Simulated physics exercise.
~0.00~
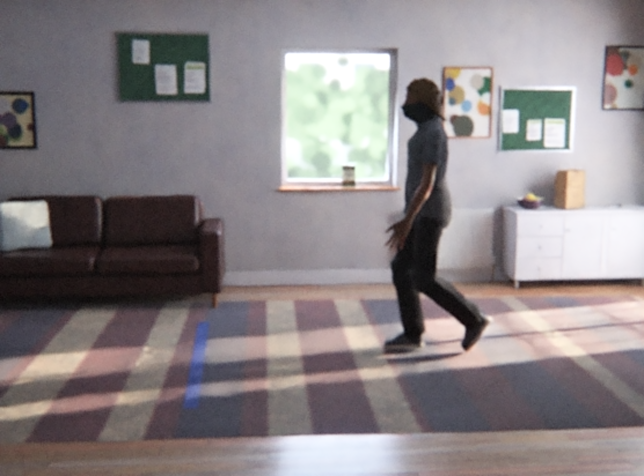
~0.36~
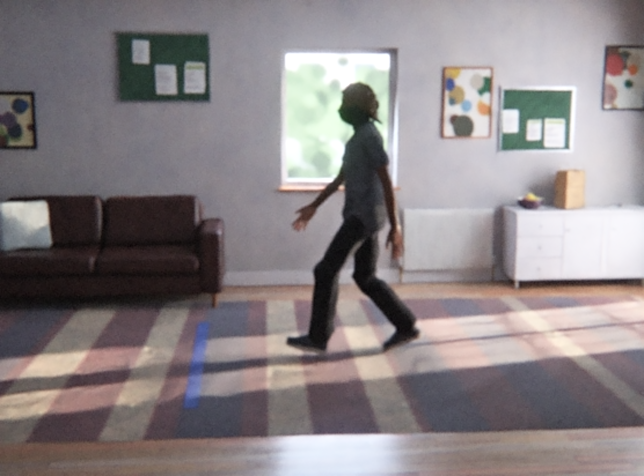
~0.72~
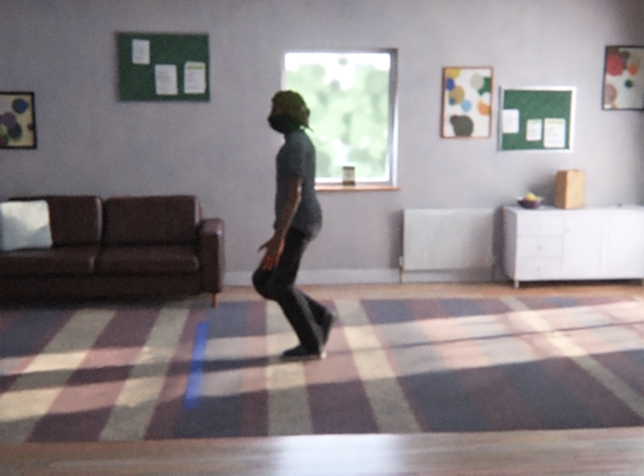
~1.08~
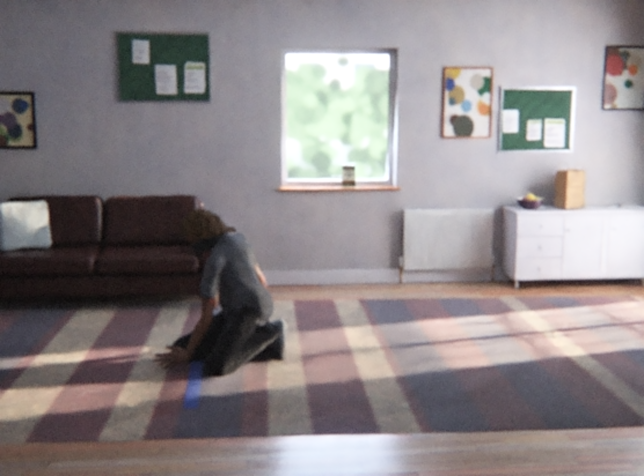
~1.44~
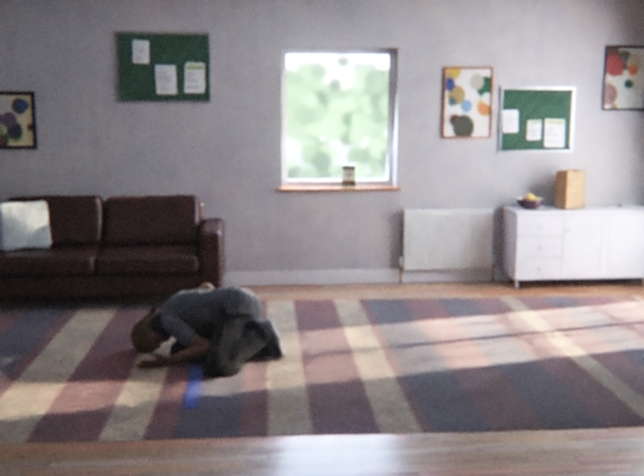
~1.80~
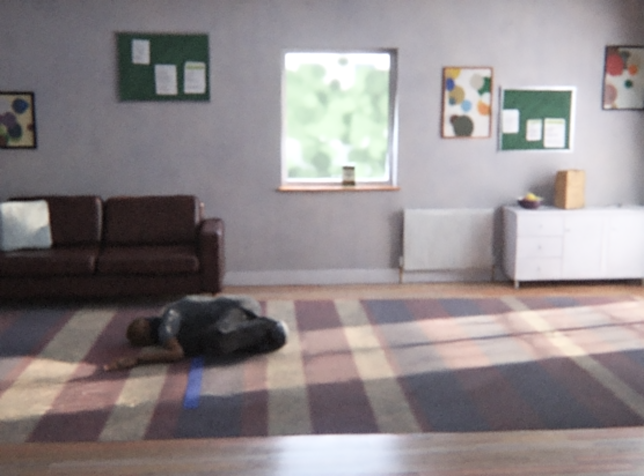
A walker strides left, folds to the floor, and lies with head past the blue strip.
